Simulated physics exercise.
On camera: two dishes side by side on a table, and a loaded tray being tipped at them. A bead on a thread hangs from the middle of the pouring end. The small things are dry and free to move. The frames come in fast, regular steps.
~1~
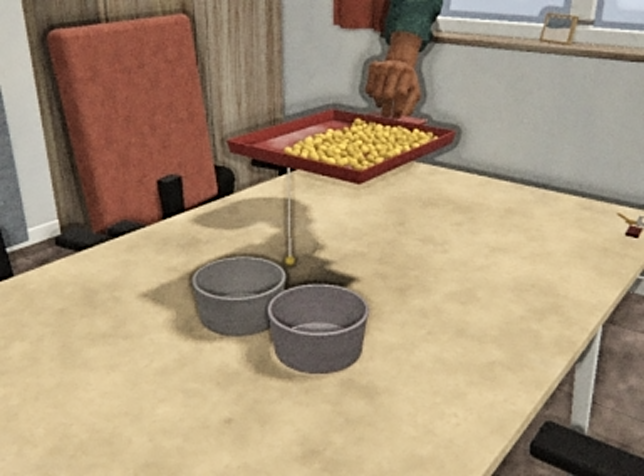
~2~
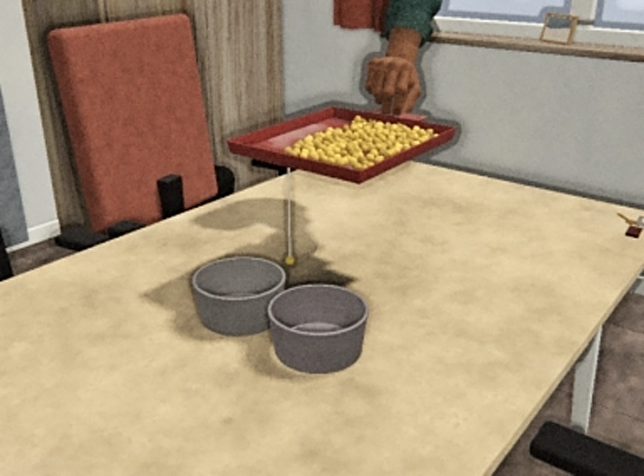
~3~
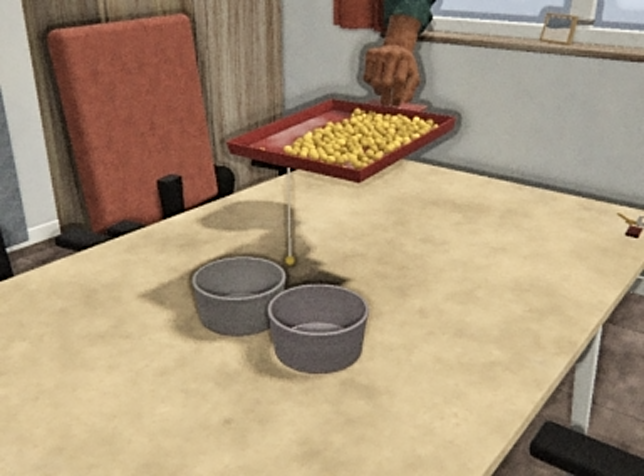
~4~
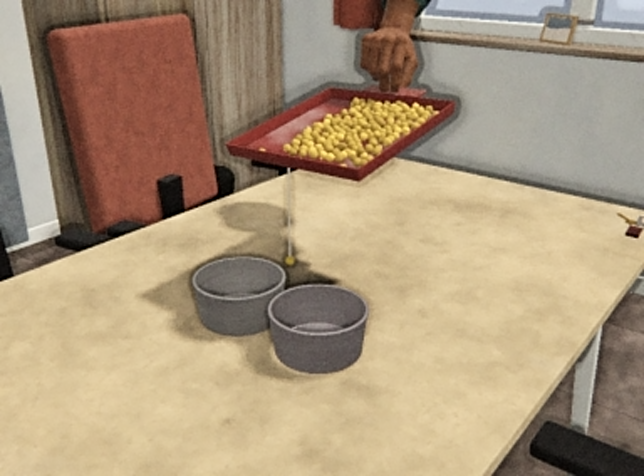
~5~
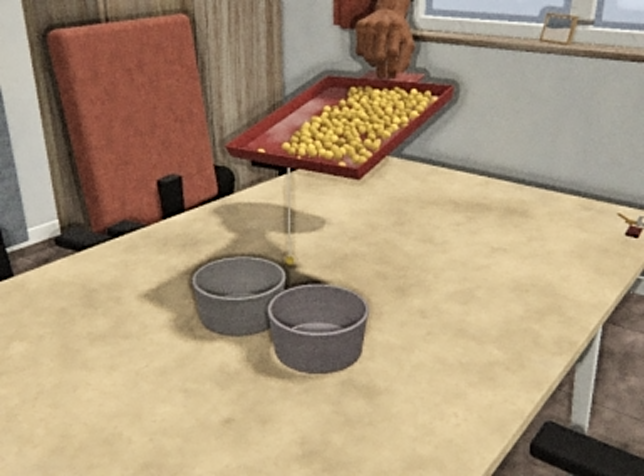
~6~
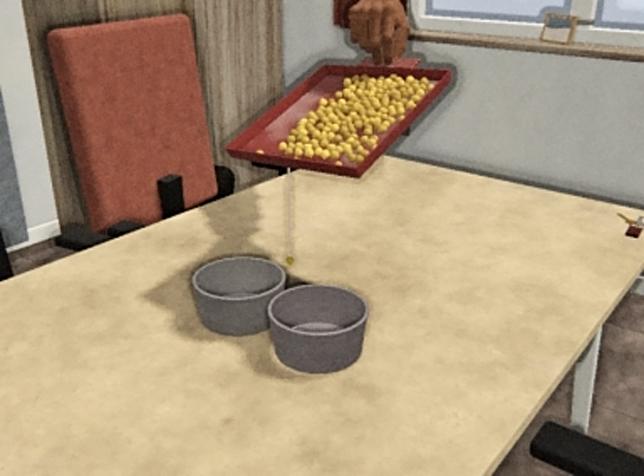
The footage shows a hand holding a red tray of small yellow balls above two grey dishes on a table, the tray nearly still at first, then tilting gradually as the hand raises its far side, the balls staying bunched together.
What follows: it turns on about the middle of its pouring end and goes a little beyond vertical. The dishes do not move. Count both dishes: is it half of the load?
Together they catch more than half.
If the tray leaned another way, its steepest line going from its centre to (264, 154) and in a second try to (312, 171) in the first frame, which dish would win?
The first try: Left. The second: The dish on the right.
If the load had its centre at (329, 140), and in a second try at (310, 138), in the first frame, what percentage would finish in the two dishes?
Near 70 % and 70 %.
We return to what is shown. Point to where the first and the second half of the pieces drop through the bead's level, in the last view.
Early half (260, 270), late half (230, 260).
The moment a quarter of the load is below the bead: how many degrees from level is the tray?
At about 115°.
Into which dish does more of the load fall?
Fuller: The left one.
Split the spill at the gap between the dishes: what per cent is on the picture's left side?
Near 90 %.
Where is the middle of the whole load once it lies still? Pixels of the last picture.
Near (239, 312).
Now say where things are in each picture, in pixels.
Corners of the pouring end at (230, 140) and (360, 170), level; middle of the load at (359, 145), puffed corn balls; left dish at (208, 310); right dish at (287, 345); bead on its thread at (290, 260), in the first picture.
Corners of the pouring end at (230, 140) and (360, 170), level; middle of the load at (359, 143), in the second picture.
Corners of the pouring end at (229, 141) and (359, 169), tipped barely, lowest at the left corner; middle of the load at (358, 138), in the third picture.
Corners of the pouring end at (229, 143) and (358, 168), tipped a little, lowest at the left corner; middle of the load at (358, 130), in the fourth picture.
Corners of the pouring end at (228, 145) and (357, 167), tipped clearly, lowest at the left corner; middle of the load at (356, 123), in the fifth picture.
Corners of the pouring end at (228, 147) and (355, 166), tipped clearly, lowest at the left corner; middle of the load at (353, 116); left dish at (208, 310); right dish at (287, 345), in the sixth picture.
Soon, tray tipped steeply; nearly all on the tray; a stray few in the air.
A while on, tray tipped past a quarter turn; most on the tray; a stray few in the right dish; a stray few in the left dish; a stray few outside both; a stray few in the air.
Towards the end, tray tipped past a quarter turn; about a quarter in the right dish; about half in the left dish; about a quarter outside both.
Finally, tray tipped past a quarter turn; about a quarter in the right dish; about half in the left dish; about a quarter outside both.
